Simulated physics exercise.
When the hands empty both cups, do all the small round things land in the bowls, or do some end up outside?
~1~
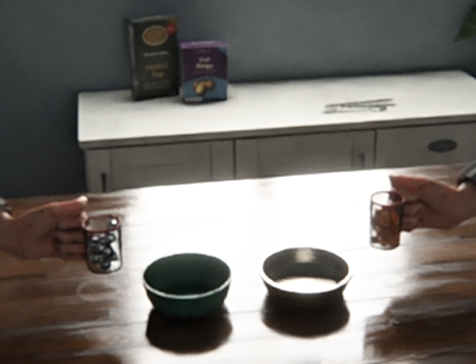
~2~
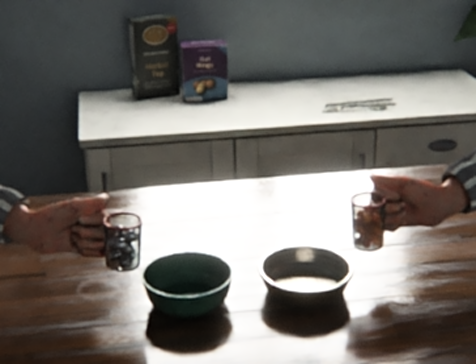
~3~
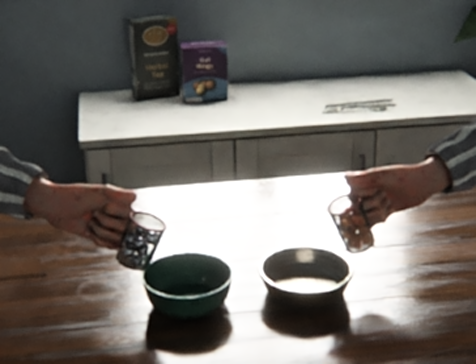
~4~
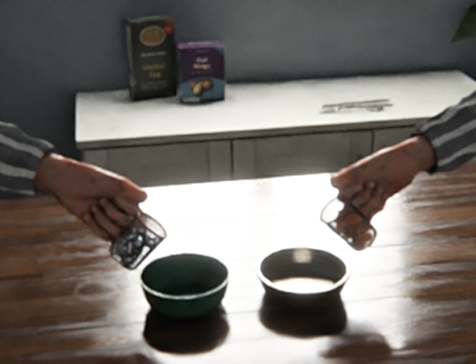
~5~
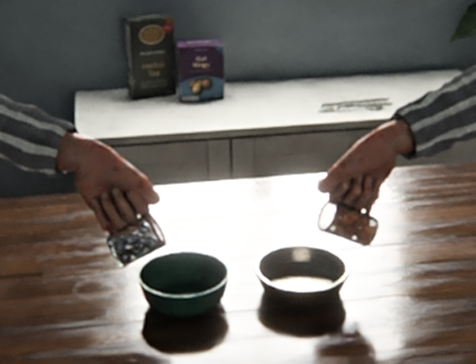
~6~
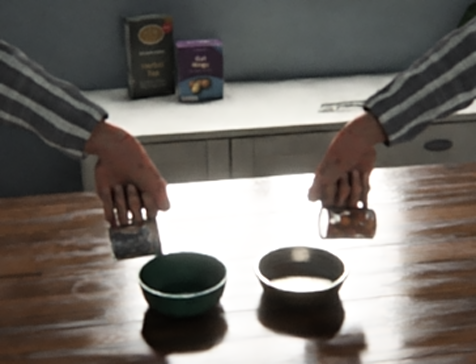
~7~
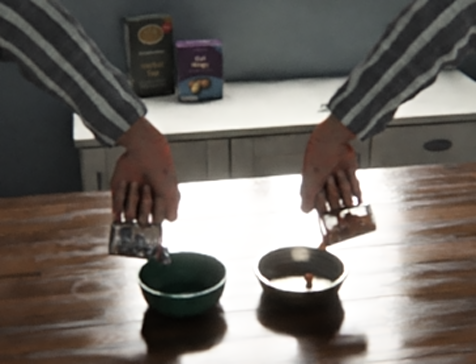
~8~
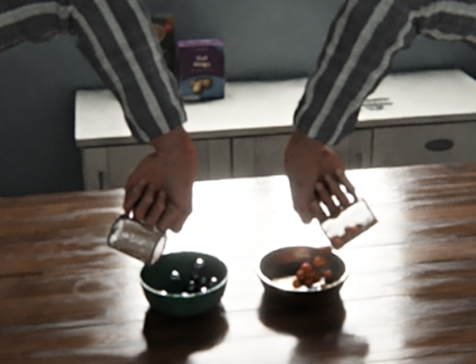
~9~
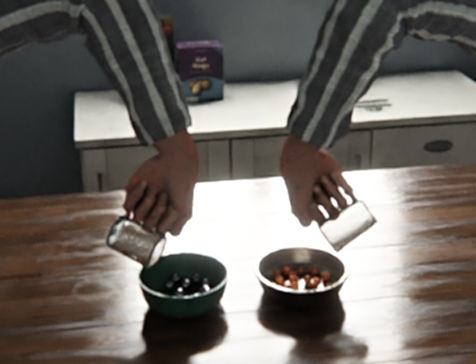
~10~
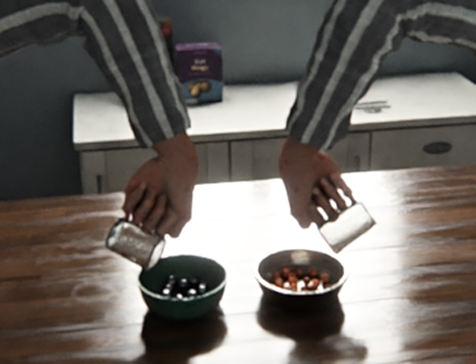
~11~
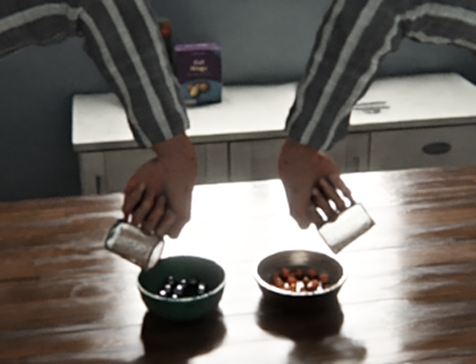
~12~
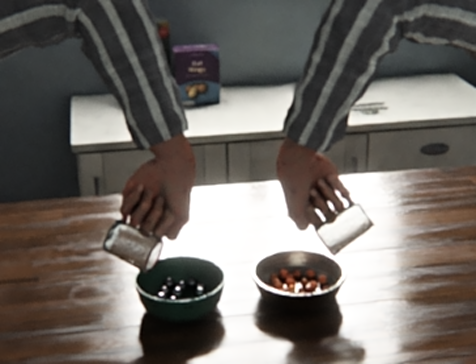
They all land in the bowls. The green bowl on the left catches all the dark ones, and the bowl on the right catches all the orange-brown ones.
